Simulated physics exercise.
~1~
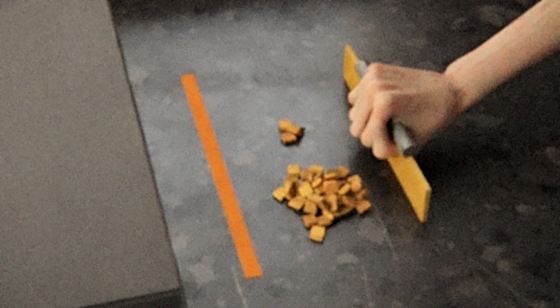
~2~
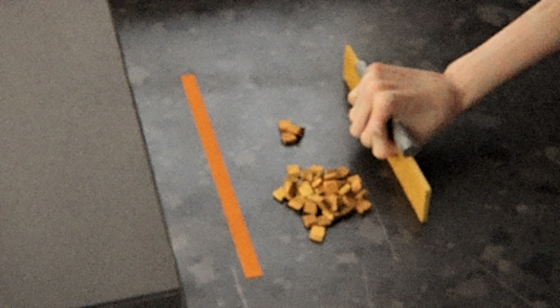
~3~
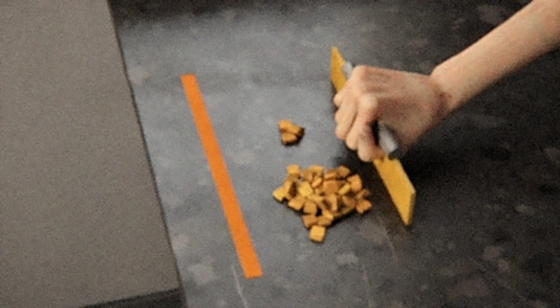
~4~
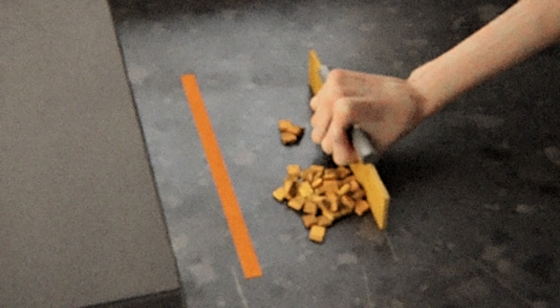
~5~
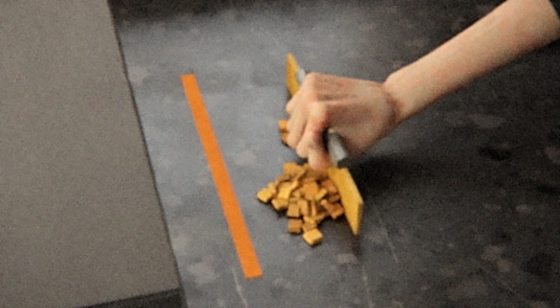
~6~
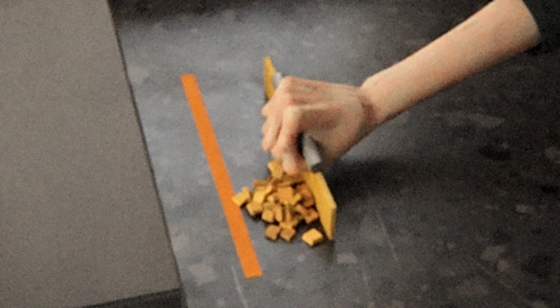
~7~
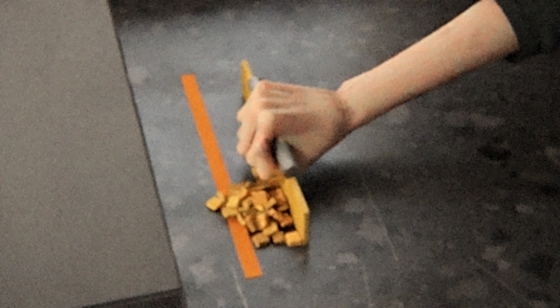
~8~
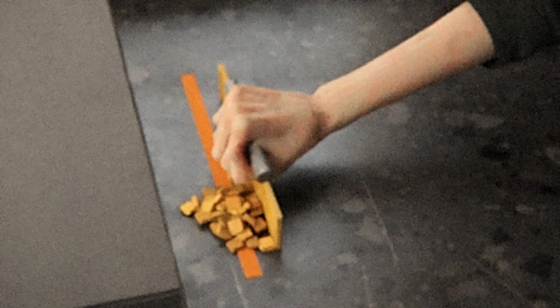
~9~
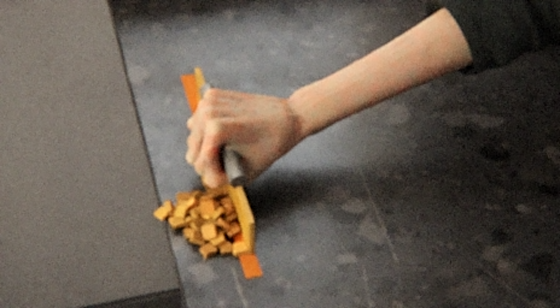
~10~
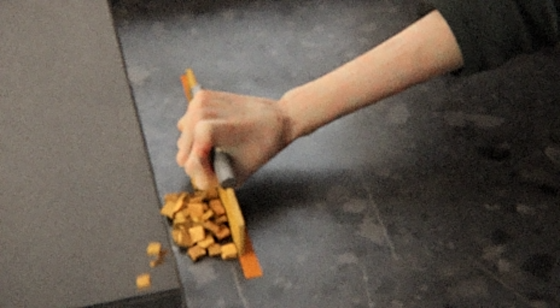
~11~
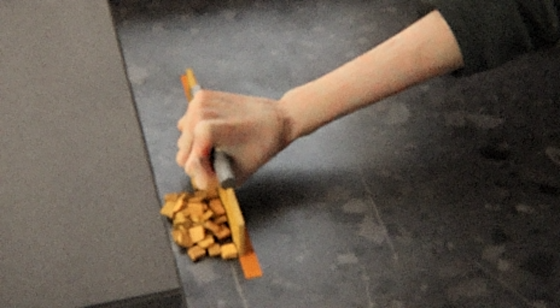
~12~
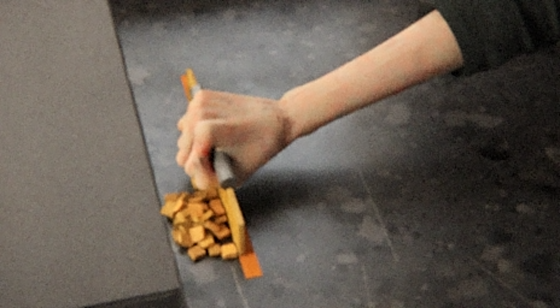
A hand grips a yellow scraper on a dark mottled tabletop, seen from above at an angle, with a strip of orange tape to its left and a grey area beyond the table's edge. Between blade and tape lie a heap of golden-brown cubes and, farther back, a much smaller cluster. The hand slides the scraper left, gathering the larger heap and hiding the small cluster behind the fist. The cubes cross the tape and bunch near the edge. As the blade stops at the tape, a few cubes drop over, while the rest remain piled on the table.
